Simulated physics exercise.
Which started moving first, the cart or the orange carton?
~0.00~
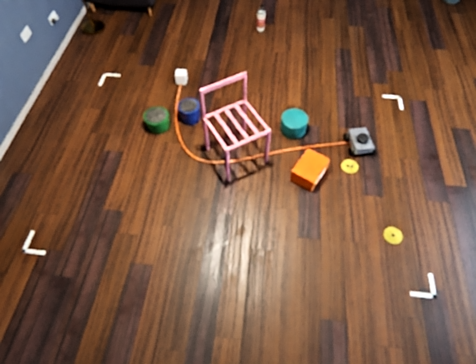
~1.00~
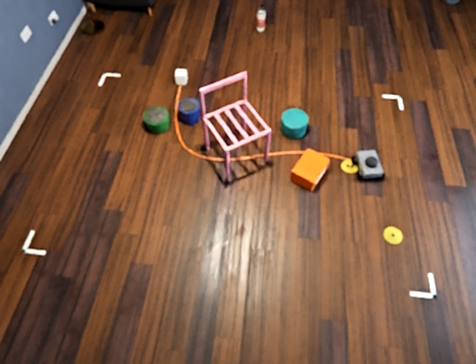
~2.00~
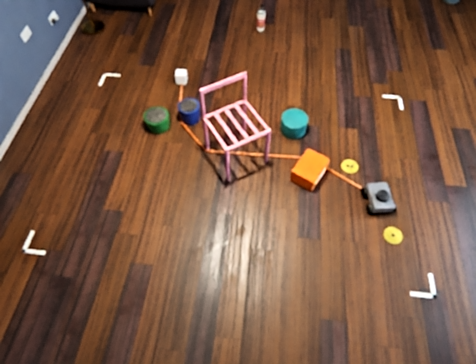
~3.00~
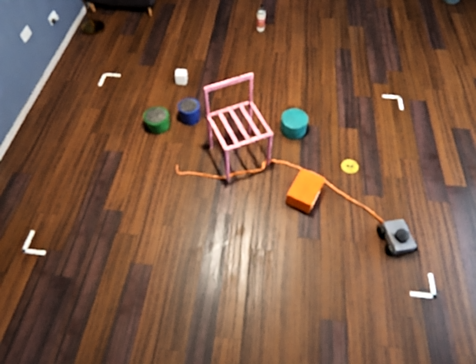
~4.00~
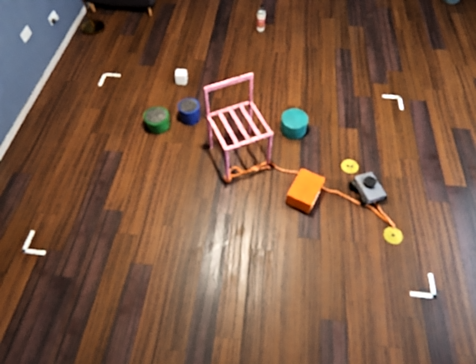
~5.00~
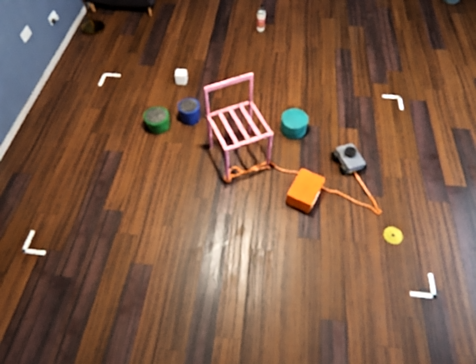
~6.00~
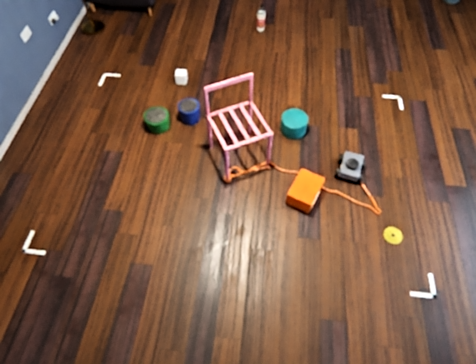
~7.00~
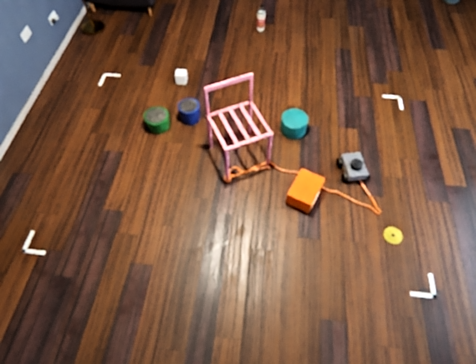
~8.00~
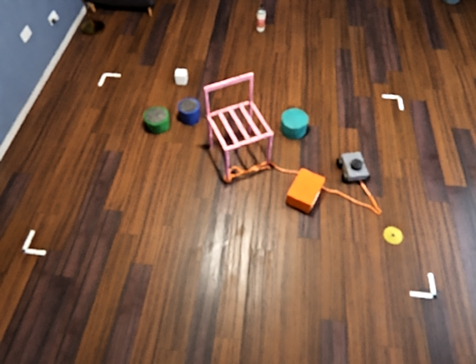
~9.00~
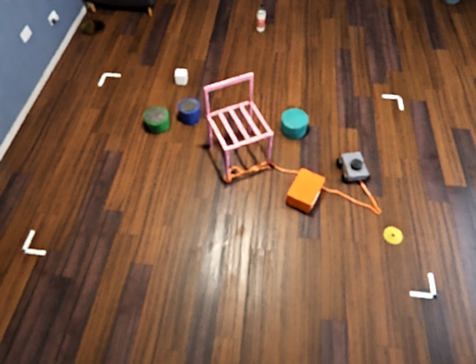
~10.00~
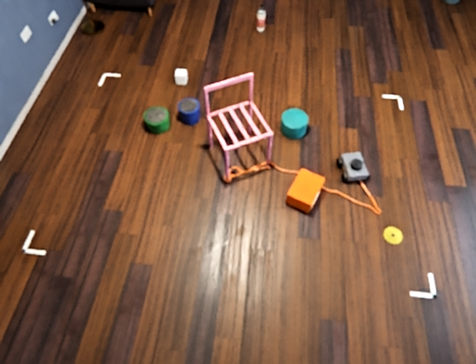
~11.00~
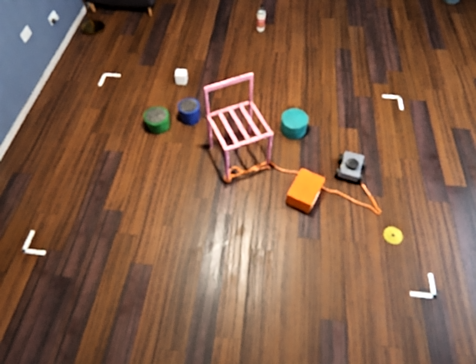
The cart started moving first, and the orange carton shifted only later, after the cart had already driven some way down the floor.
